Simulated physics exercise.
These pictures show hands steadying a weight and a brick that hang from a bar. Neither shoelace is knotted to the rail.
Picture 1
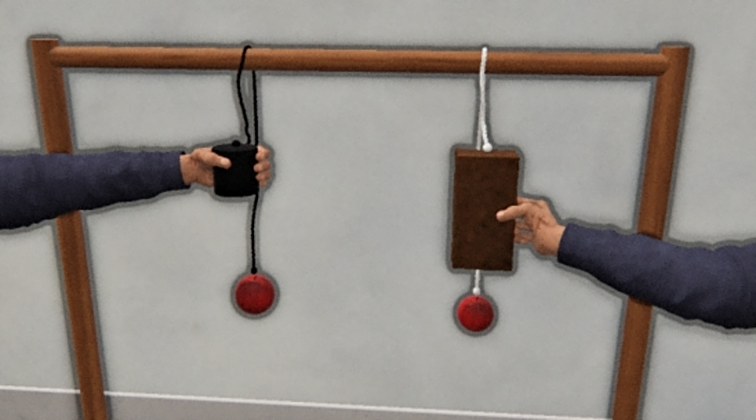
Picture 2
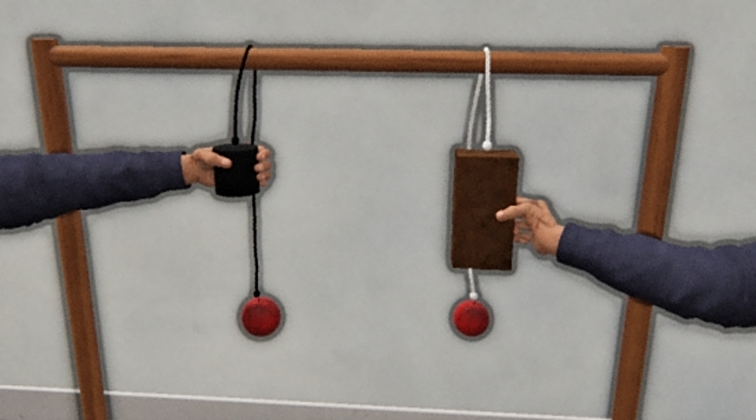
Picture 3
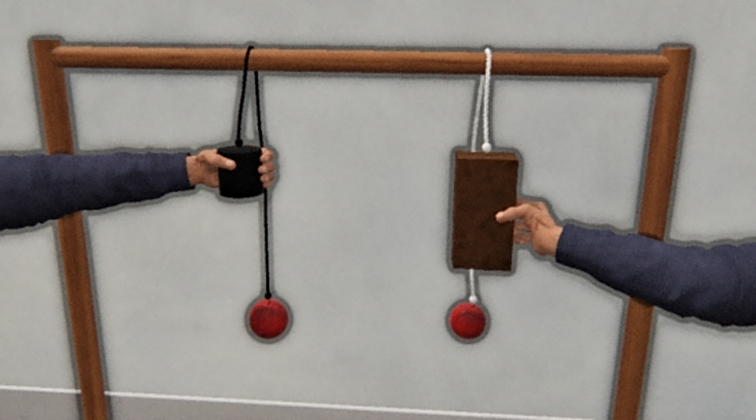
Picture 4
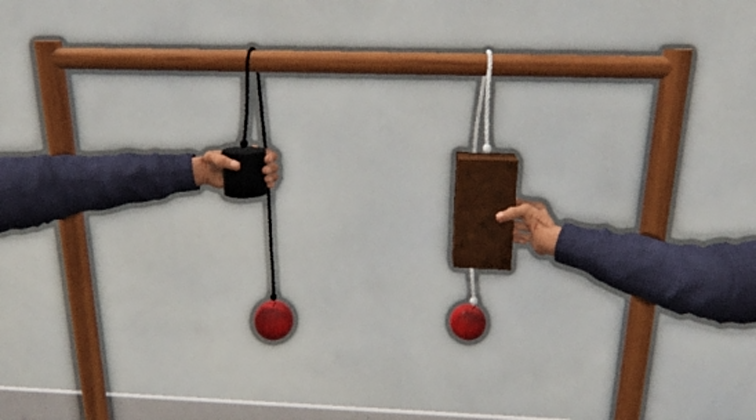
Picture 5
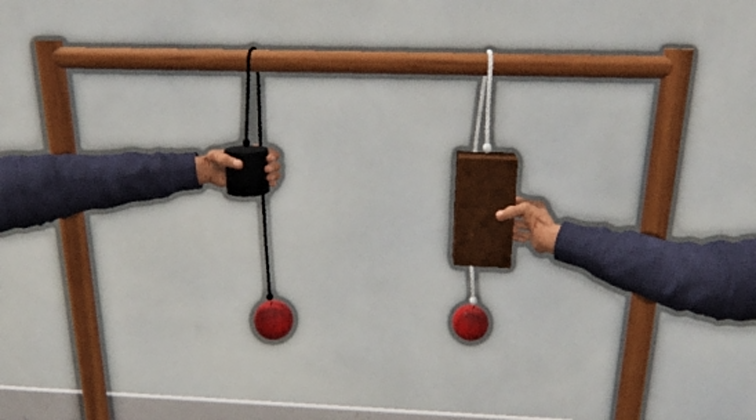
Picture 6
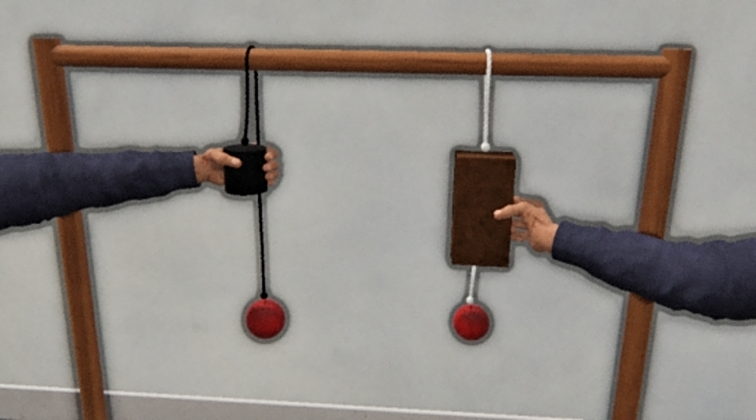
Two round red objects hanging on cords over a wooden rail dipped slightly, the left one swinging right and then back a little, while hands held a black object and a brown block.
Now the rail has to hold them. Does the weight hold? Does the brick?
The weight pulls its rope through, the brick runs down to the floor.
Then, 0.32 s after the last picture, weight dropping near (253, 277); brick dropping near (475, 309).
Then, 0.64 s after the last picture, weight on the floor; brick on the floor.
At rest, weight on the floor; brick on the floor. The weight runs down to the floor and the brick drops.
